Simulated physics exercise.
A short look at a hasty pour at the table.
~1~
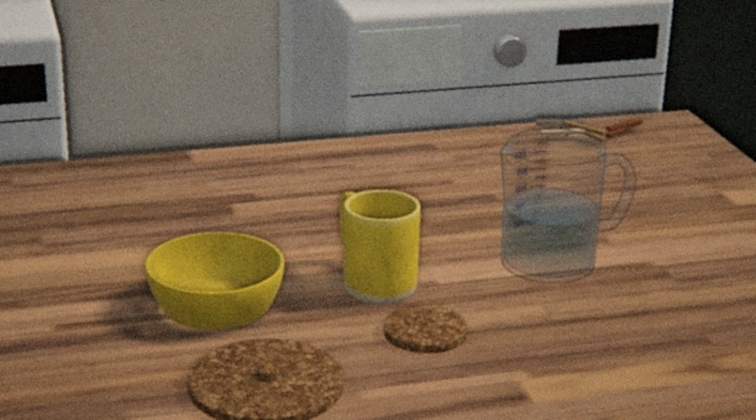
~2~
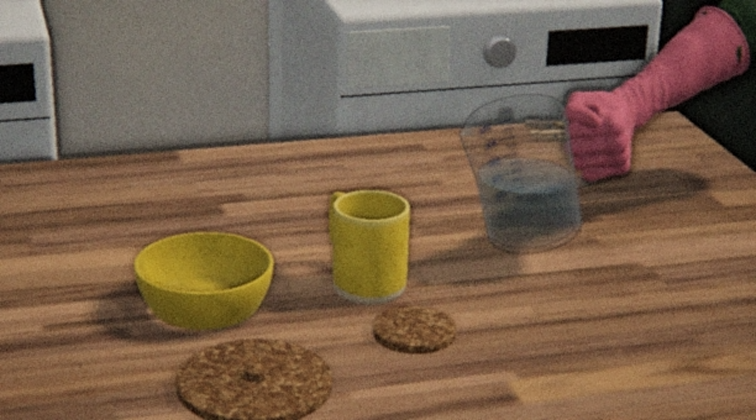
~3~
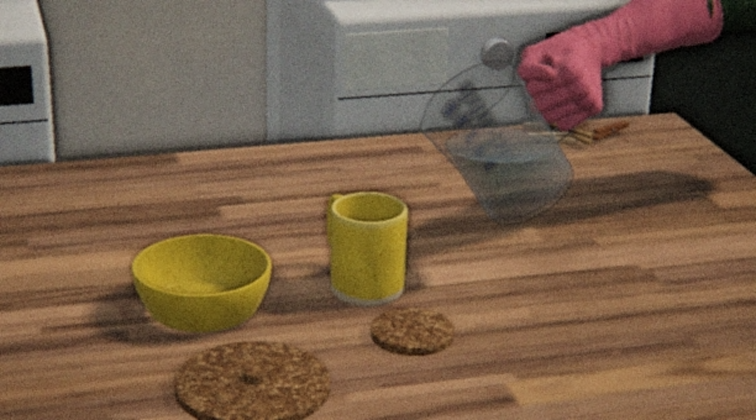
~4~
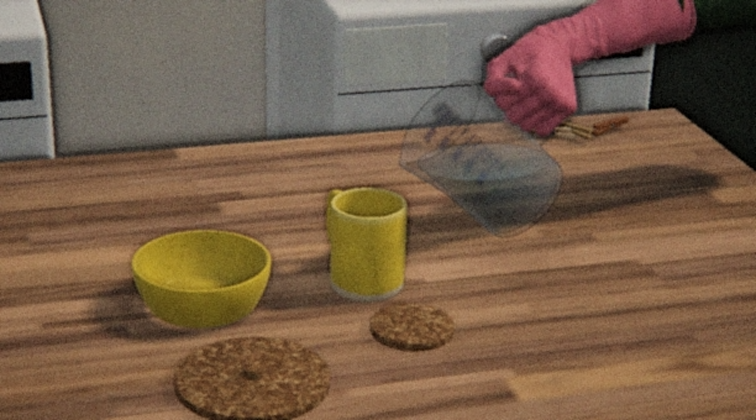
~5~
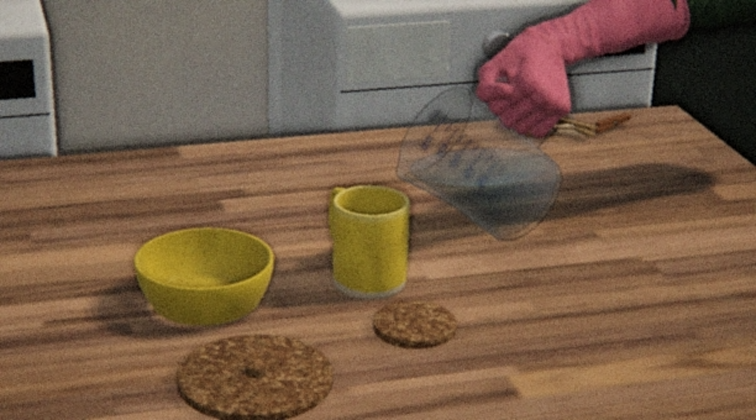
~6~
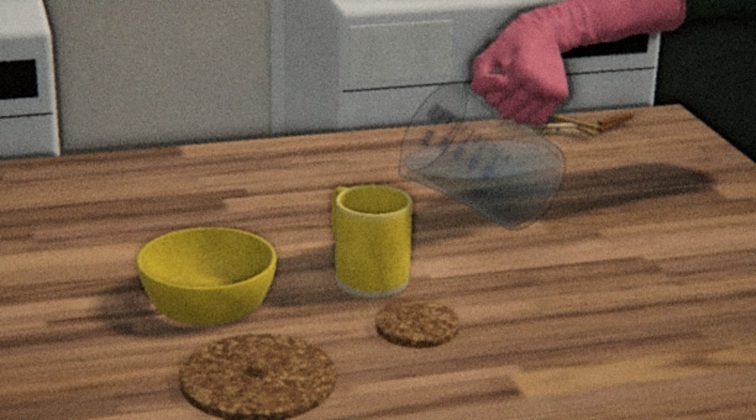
A pink-gloved hand lifts the clear jug of water and tilts it toward the yellow mug.
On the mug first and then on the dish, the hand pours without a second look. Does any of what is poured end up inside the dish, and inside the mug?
The dish will let it in. The mug will let it in.
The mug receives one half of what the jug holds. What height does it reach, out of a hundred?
Level: Roughly 65% of the height.
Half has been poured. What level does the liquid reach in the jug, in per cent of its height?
About 25 %.
A moment on, the water goes into the mug.
Further on, the water goes into the dish.
When it is over, the mug has its share inside; the dish has its share inside.
